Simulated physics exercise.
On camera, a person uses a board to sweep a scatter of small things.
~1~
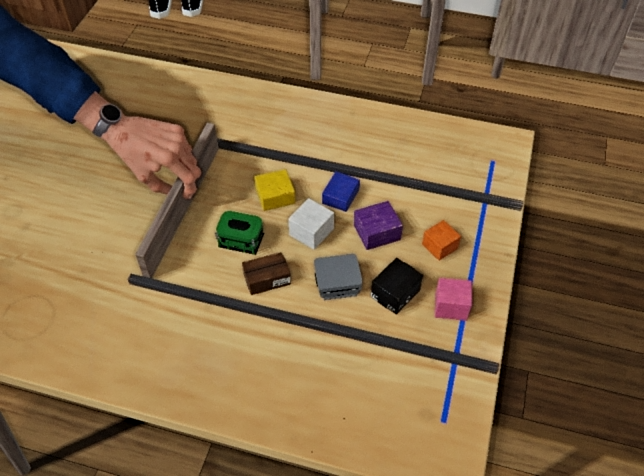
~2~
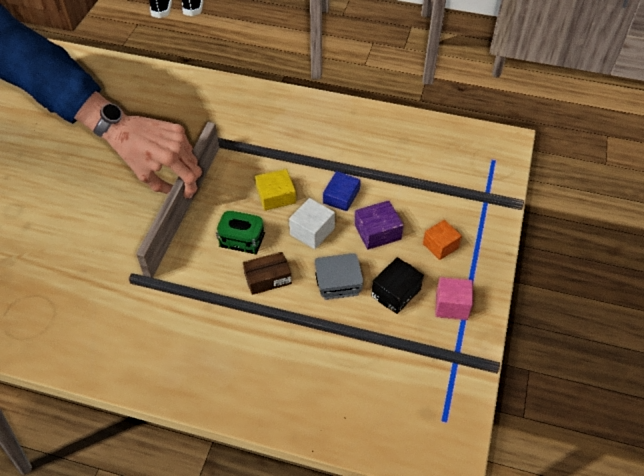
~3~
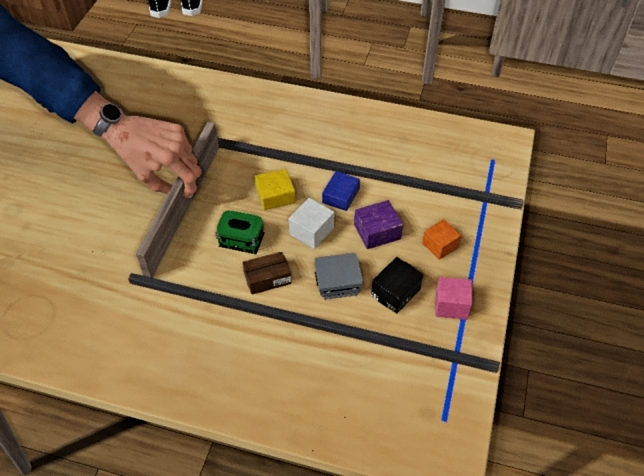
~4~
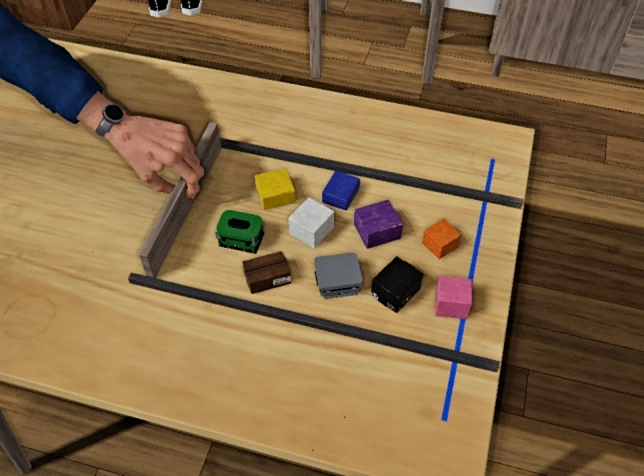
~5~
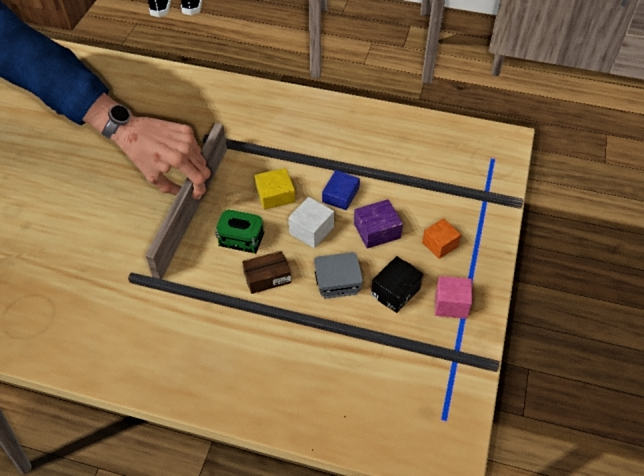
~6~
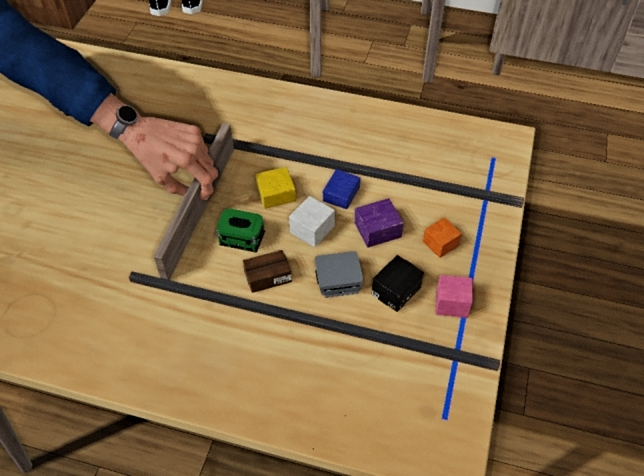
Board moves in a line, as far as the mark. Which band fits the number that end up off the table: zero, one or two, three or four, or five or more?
The band is five or more.
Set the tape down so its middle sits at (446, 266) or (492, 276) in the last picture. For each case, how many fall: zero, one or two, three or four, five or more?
Lab note - per position, in order: Either three or four; at least five.
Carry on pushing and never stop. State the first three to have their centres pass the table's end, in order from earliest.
It goes the pink block, after that the black box, and then the orange block.
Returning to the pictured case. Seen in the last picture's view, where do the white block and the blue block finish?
White block at (492, 262), blue block at (502, 210).
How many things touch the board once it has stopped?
That comes to 5.
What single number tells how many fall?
Count: 5.
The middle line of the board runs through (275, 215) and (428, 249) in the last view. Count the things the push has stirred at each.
5 at one spot and 10 at the other.
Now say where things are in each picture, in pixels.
In the first picture, pink block (453, 299); orange block (441, 240); black box (396, 286); board (181, 197); tape (472, 274).
In the second picture, orange block (442, 240); blue block (342, 191).
In the third picture, black box (397, 285); yellow block (275, 190).
In the fourth picture, pink block (453, 298); white block (312, 223).
In the fifth picture, orange block (441, 239); green case (240, 231).
In the sixth picture, pink block (454, 297); orange block (442, 238); black box (397, 283); board (197, 198); tape (472, 271).
Soon after, none off yet; pink block at rest near (454, 297); orange block at rest near (442, 238); black box at rest near (397, 283).
After that, none off yet; pink block displaced about its own width near (504, 309); orange block displaced about its own width near (467, 239); black box displaced well along near (471, 299).
In the end, the number that fall off is five or more; gone, grey case, purple block, black box, orange block and pink block.
